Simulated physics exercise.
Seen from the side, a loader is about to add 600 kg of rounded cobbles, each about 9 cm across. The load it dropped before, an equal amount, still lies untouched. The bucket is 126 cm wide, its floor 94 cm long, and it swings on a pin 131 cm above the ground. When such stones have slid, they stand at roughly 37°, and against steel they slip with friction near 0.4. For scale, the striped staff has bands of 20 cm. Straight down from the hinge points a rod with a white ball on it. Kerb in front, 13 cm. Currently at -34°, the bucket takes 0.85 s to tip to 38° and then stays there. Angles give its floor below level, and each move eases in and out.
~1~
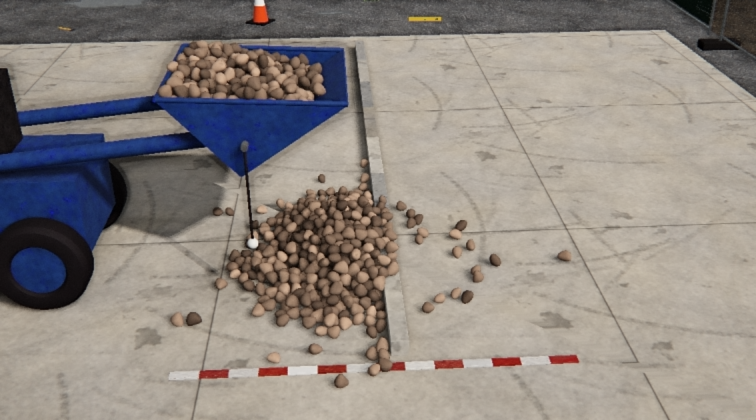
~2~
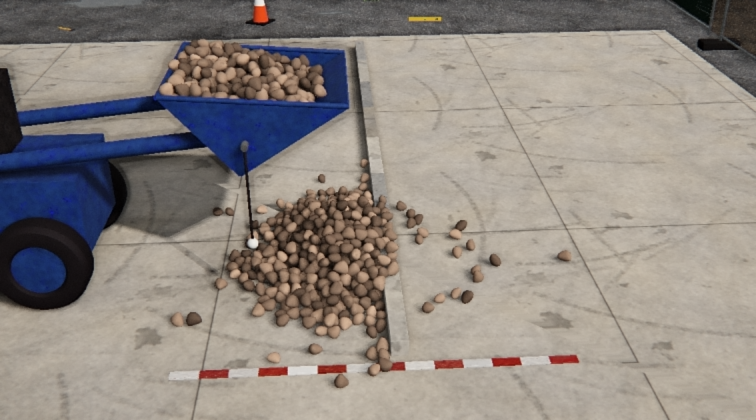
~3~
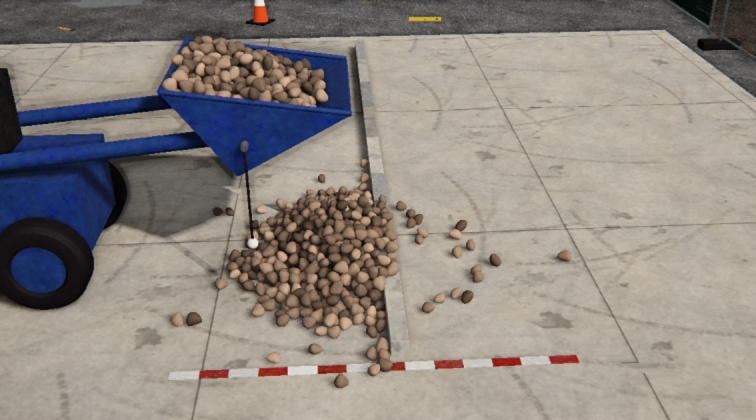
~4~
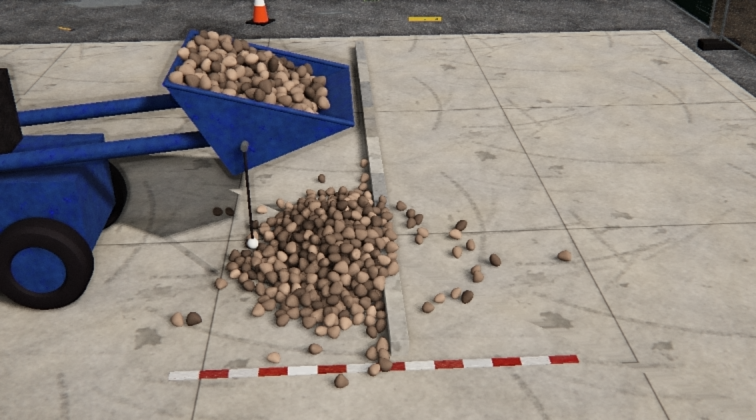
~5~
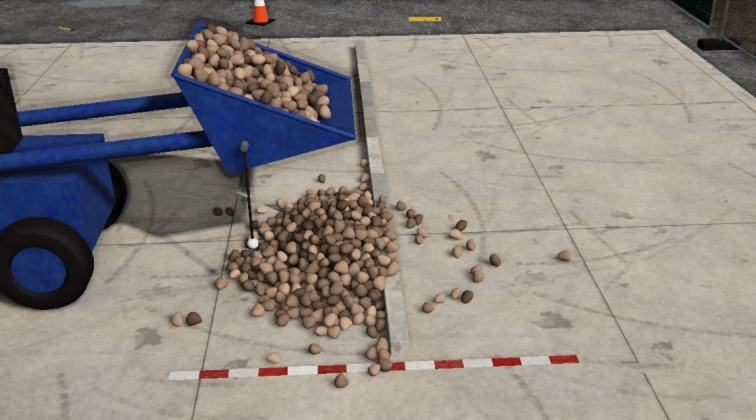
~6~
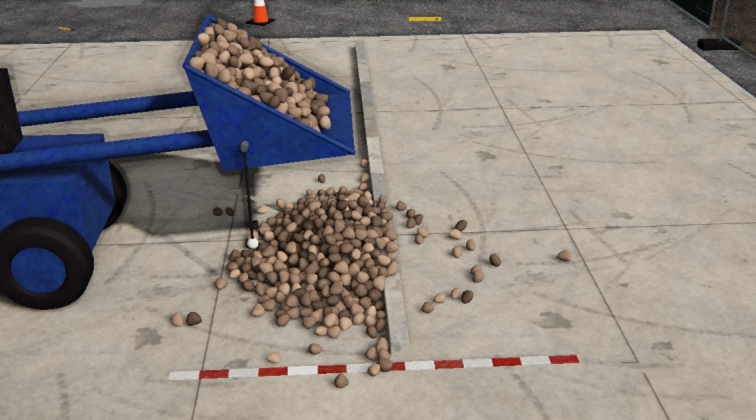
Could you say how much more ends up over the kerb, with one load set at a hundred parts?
I'd put it at 69 parts in every hundred.
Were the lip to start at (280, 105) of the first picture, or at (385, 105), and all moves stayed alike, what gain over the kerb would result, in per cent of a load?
Roughly 15 per cent, then 90 per cent.
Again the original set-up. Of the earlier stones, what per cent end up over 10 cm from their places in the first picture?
Some 10 percent, give or take.
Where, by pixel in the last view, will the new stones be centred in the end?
In the last view, somewhere near (416, 240).
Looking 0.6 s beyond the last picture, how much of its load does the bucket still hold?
Close to 70 in a hundred is still held.
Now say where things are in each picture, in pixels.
In the first frame, the bucket is at -34°, its lip at (348, 104); the top of the load is at (217, 54). The earlier load is highest near (340, 220), 31 cm above ground level, 97 % on this side of the kerb, 3 % over the kerb.
In the second frame, the bucket is at -33°, its lip at (349, 107); the top of the load is at (214, 52).
In the third frame, the bucket is at -28°, its lip at (351, 114); the top of the load is at (203, 48).
In the fourth frame, the bucket is at -22°, its lip at (354, 125); the top of the load is at (205, 43).
The fifth frame shows lip at (355, 138), floor tilted -15°, highest stones at (208, 36).
In the sixth frame, the bucket is at -6°, its lip at (355, 153); the top of the load is at (217, 31).
Then, 0.3 s after the last picture the floor is at 27°; in per cent of one load, 100 in the bucket, 97 on this side of the kerb, 3 over the kerb; the foremost stones are at (482, 252).
Then, 0.6 s after the last picture the floor is at 38°; in per cent of one load, 70 in the bucket, 127 on this side of the kerb, 3 over the kerb; the foremost stones are at (482, 252).
Then, 0.9 s after the last picture the floor is at 38°; in per cent of one load, 19 in the bucket, 149 on this side of the kerb, 32 over the kerb; the foremost stones are at (489, 256).
Then, 3.7 s after the last picture the floor is at 38°; in per cent of one load, 0 in the bucket, 127 on this side of the kerb, 73 over the kerb; the foremost stones are at (627, 240). Net gain over the kerb, 69.
